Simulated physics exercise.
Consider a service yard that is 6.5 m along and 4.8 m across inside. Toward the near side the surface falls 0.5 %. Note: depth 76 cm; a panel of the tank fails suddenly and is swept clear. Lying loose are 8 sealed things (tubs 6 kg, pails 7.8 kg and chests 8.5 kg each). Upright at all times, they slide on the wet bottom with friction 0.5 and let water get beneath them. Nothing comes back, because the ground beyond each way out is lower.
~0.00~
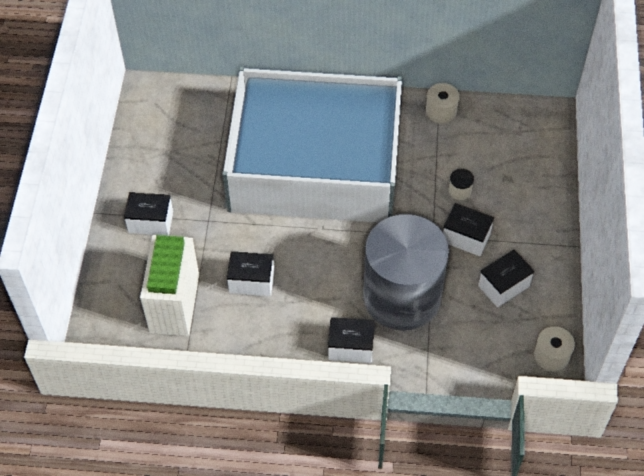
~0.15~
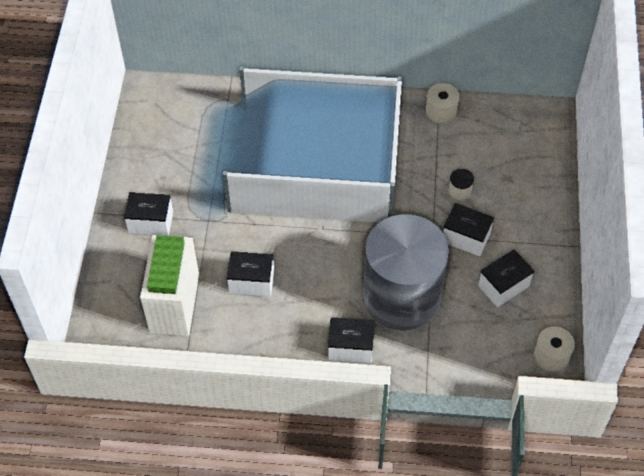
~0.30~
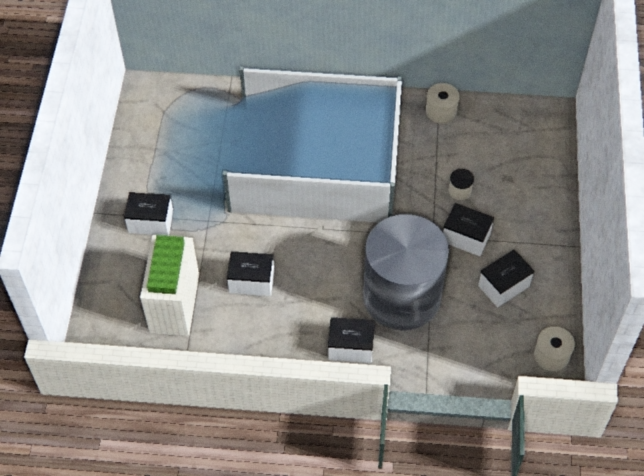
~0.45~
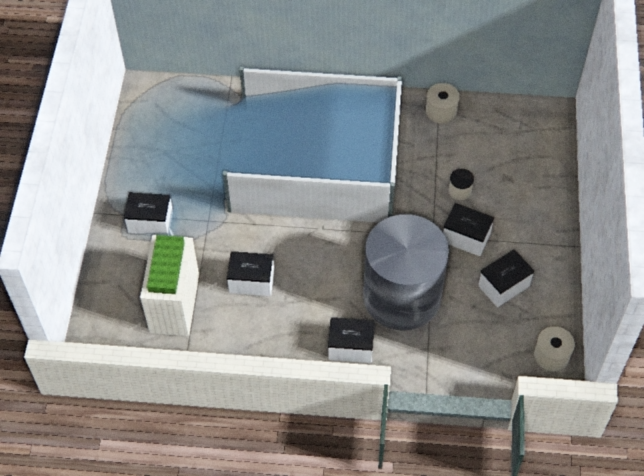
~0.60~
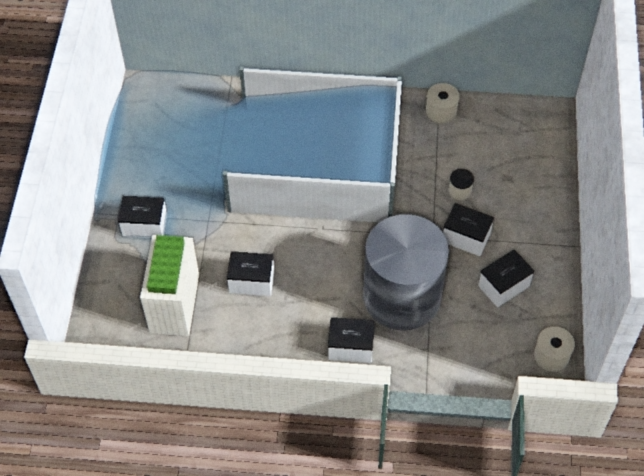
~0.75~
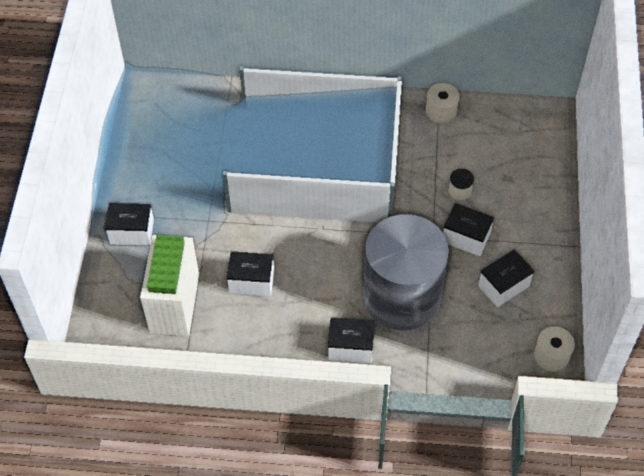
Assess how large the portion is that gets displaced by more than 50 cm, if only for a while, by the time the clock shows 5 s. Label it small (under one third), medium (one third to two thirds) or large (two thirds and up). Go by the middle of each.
Medium.
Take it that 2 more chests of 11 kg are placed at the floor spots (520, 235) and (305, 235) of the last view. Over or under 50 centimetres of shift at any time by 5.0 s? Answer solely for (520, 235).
I'd say it comes out inside the limit.
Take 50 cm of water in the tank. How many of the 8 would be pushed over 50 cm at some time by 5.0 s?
Count under that change: 4.
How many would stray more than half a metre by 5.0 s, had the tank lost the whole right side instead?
Count: 6.
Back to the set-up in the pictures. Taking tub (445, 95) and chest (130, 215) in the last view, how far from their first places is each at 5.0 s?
Object 1: 200 cm. Object 2: 300 cm.
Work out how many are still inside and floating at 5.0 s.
4 at that moment.
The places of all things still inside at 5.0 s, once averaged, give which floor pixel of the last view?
The centre is close to (466, 260).
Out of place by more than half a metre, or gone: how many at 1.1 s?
By that point, 1.
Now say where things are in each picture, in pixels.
A chest at (147, 206) rests on the ground; a tub at (556, 343) rests on the ground; water covers 3.6 m2; 0 of 8 have shifted, in the first frame.
A chest at (147, 206), on the bottom; a tub at (556, 343) rests on the ground; 4.7 m2 under water; 0 of 8 have shifted, in the second frame.
A chest at (147, 206) rests on the ground; a tub at (556, 343), on the bottom; water covers 6.0 m2; 0 of 8 have shifted, in the third frame.
A chest at (147, 206), on the bottom; a tub at (556, 343) rests on the ground; water covers 7.7 m2; 0 of 8 have shifted, in the fourth frame.
A chest at (141, 209) rests on the ground, 9 cm from its start; a tub at (556, 343) rests on the ground; water covers 8.6 m2; 1 of 8 have shifted, in the fifth frame.
A chest at (128, 216) rests on the ground, 29 cm from its start; a tub at (556, 343) rests on the ground; 9.1 m2 under water; 1 of 8 have shifted, in the sixth frame.
After 1.1 s 1 of 8 are over 50 cm from their spots; 0 afloat.
After 2.2 s 1 of 8 are over 50 cm from their spots; 0 afloat.
After 3.5 s 3 of 8 are over 50 cm from their spots; 1 afloat.
After 5.0 s 4 of 8 are over 50 cm from their spots, and 4 have been at some point; 4 afloat.
